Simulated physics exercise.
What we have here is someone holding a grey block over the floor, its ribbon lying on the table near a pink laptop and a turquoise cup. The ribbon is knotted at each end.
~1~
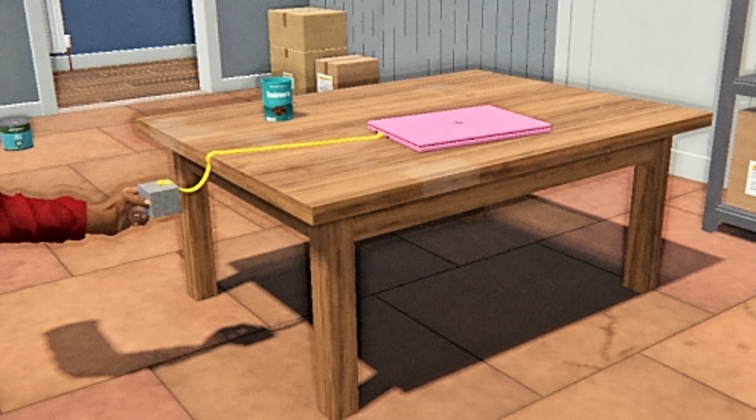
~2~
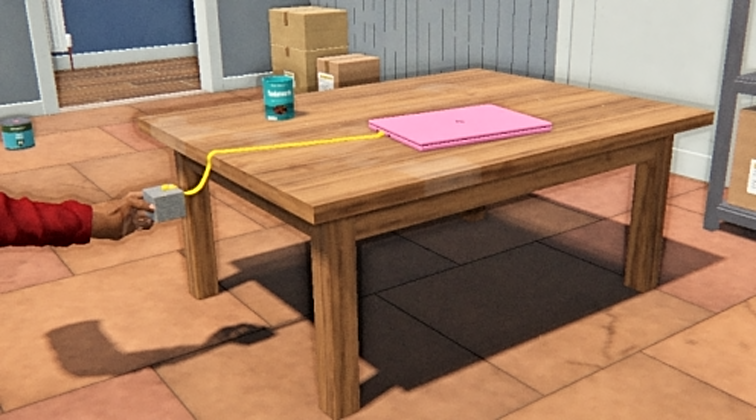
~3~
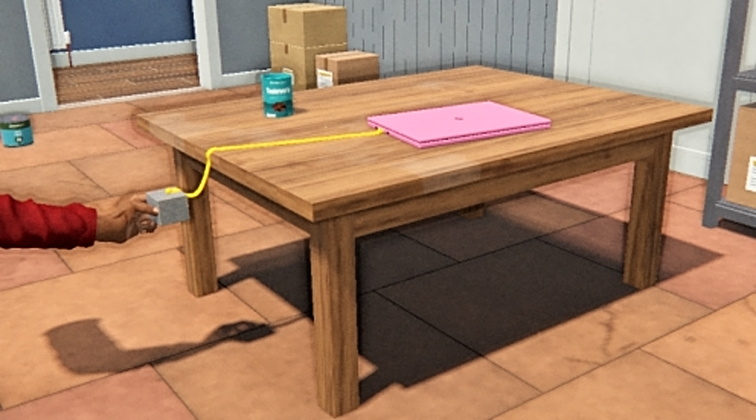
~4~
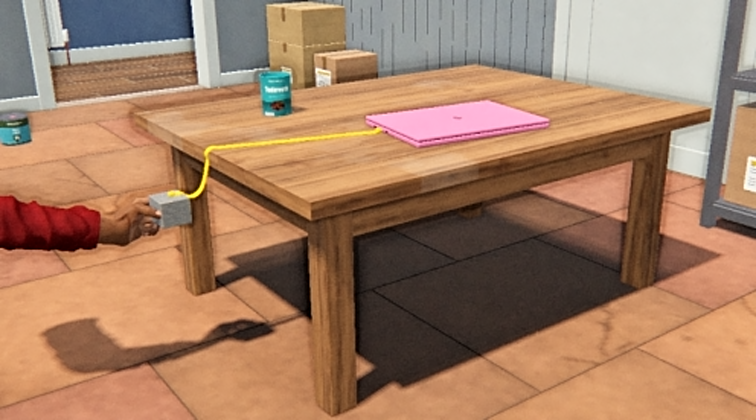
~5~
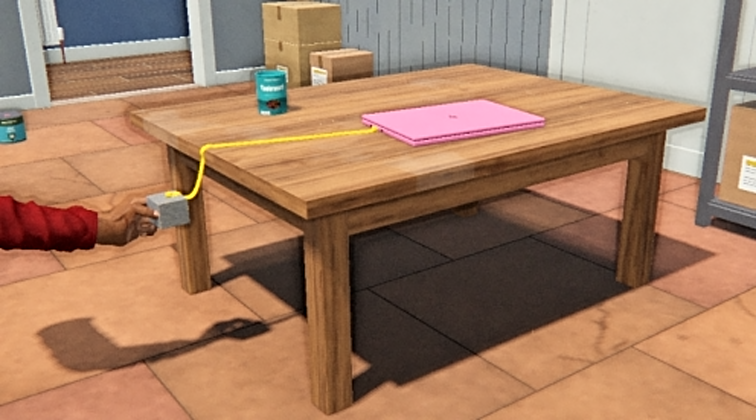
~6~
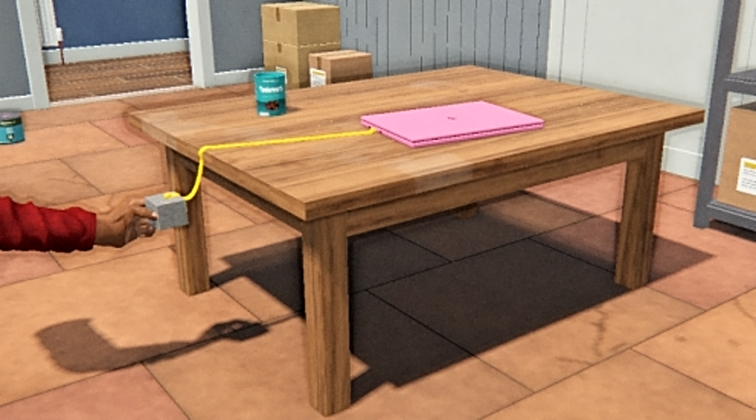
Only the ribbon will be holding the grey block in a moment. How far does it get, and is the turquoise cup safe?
The grey block stays suspended; the turquoise cup stays put.
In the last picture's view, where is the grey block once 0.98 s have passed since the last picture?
Around (173, 241).
Then, 0.98 s on from there, block off the ground near (173, 241); laptop in place; cup in place.
Then, 1.92 s on from there, block off the ground near (202, 248); laptop in place; cup in place.
In the end, block off the ground near (172, 239); laptop in place; cup in place. The grey block ends up dangling and the turquoise cup keeps its place.
